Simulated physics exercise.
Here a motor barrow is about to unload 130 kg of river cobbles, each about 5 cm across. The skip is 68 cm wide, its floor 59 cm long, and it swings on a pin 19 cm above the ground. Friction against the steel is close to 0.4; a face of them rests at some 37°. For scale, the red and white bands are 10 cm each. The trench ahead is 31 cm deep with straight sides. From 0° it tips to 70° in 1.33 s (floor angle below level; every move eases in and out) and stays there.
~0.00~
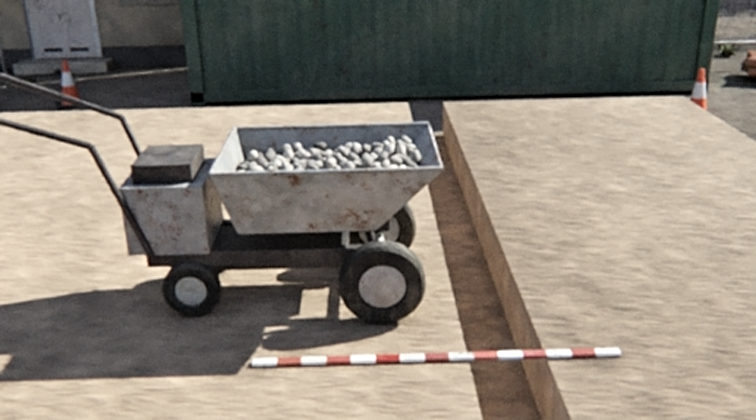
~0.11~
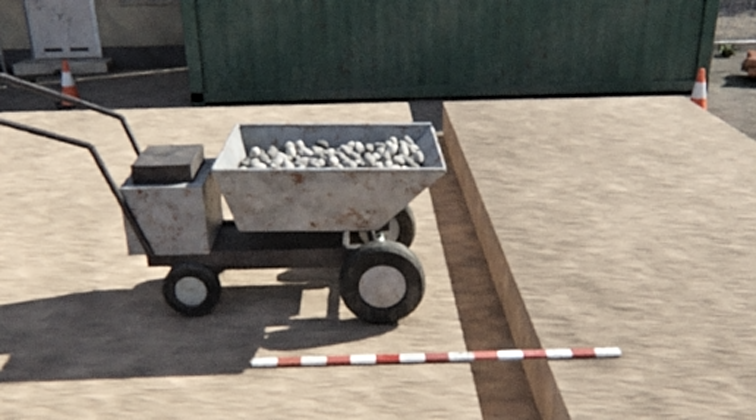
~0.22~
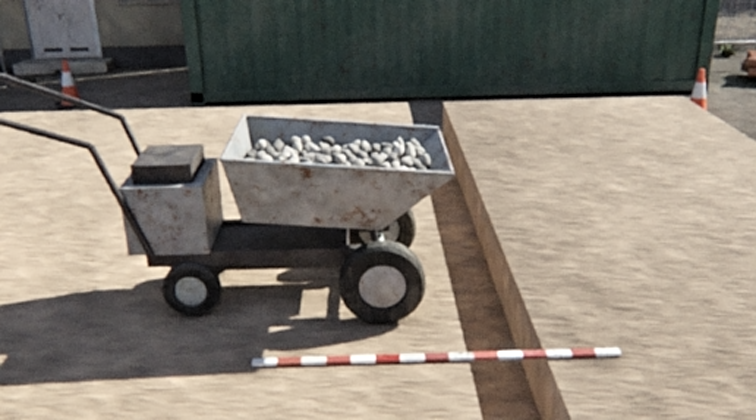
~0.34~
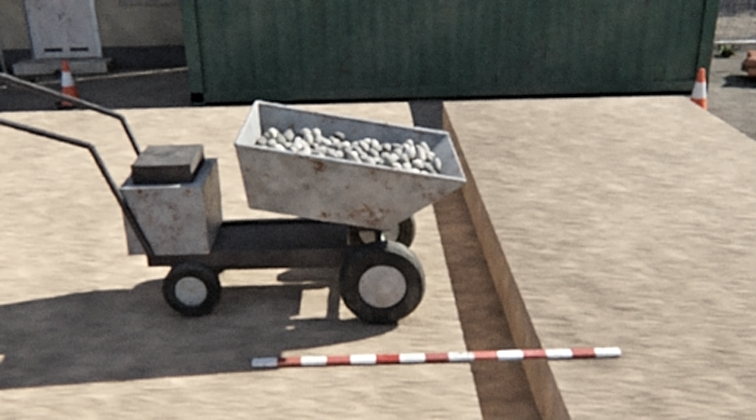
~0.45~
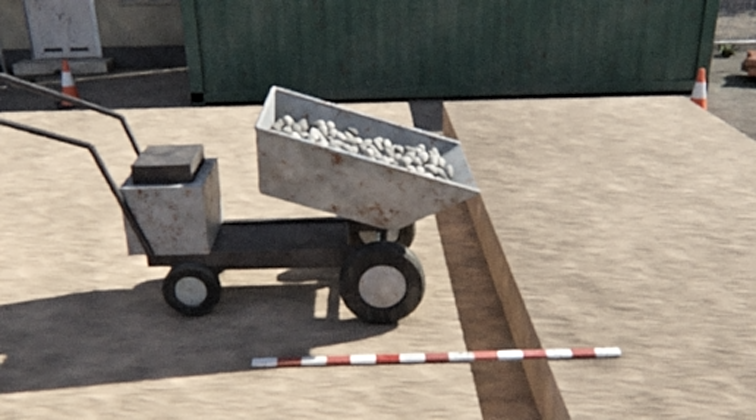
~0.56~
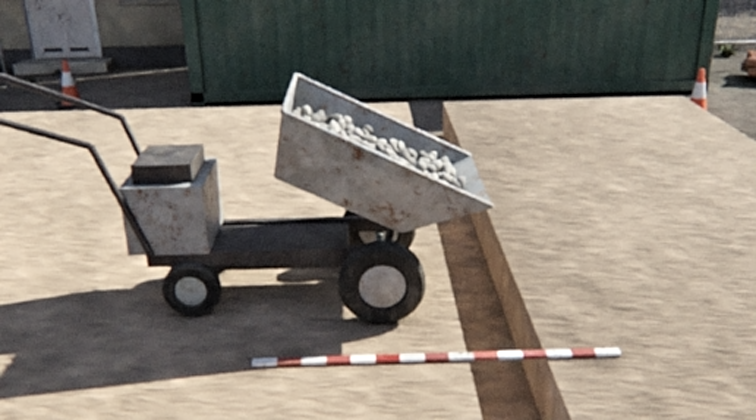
A grey motor barrow loaded with rounded stones stood beside a trench, and its skip slowly swung up at the back and leaned to the right, more steeply as it went, while the wheels stayed still.
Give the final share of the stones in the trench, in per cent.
About 31 per cent.
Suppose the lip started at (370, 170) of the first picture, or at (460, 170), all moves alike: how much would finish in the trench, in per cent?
Near 100 per cent from the first place, 5 from the second.
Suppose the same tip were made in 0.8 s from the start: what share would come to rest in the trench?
Then about 25 per cent.
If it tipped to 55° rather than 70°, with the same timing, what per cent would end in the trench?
Then about 30 per cent.
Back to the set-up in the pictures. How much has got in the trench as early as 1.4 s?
About 5 per cent by then.
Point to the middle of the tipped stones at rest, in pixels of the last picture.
Their middle is at about (553, 282).
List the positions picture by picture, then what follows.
In the first frame, the skip is at 0°, its lip at (443, 169); the top of the load is at (389, 149).
In the second frame, the skip is at 1°, its lip at (446, 170); the top of the load is at (391, 149); the stones move at 0.2 m/s on average.
The third frame shows lip at (454, 175), floor tilted 5°, highest stones at (289, 150); the stones move at 0.4 m/s on average.
The fourth frame shows lip at (466, 182), floor tilted 11°, highest stones at (284, 141); the stones move at 0.5 m/s on average.
The fifth frame shows lip at (479, 193), floor tilted 18°, highest stones at (294, 131); the stones move at 0.6 m/s on average.
In the sixth frame, the skip is at 27°, its lip at (492, 207); the top of the load is at (303, 117); the stones move at 0.7 m/s on average.
After 1.0 s the floor is at 59°; 100 % in the skip; the foremost stones are at (509, 242).
After 1.4 s the floor is at 70°; 54 % in the skip, 4 % in the trench, 42 % past the trench; the foremost stones are at (610, 270).
After 1.8 s the floor is at 70°; 20 % in the skip, 10 % in the trench, 70 % past the trench; the foremost stones are at (701, 269).
After 3.7 s the floor is at 70°; 0 % in the skip, 31 % in the trench, 69 % past the trench; the foremost stones are past the picture's edge.
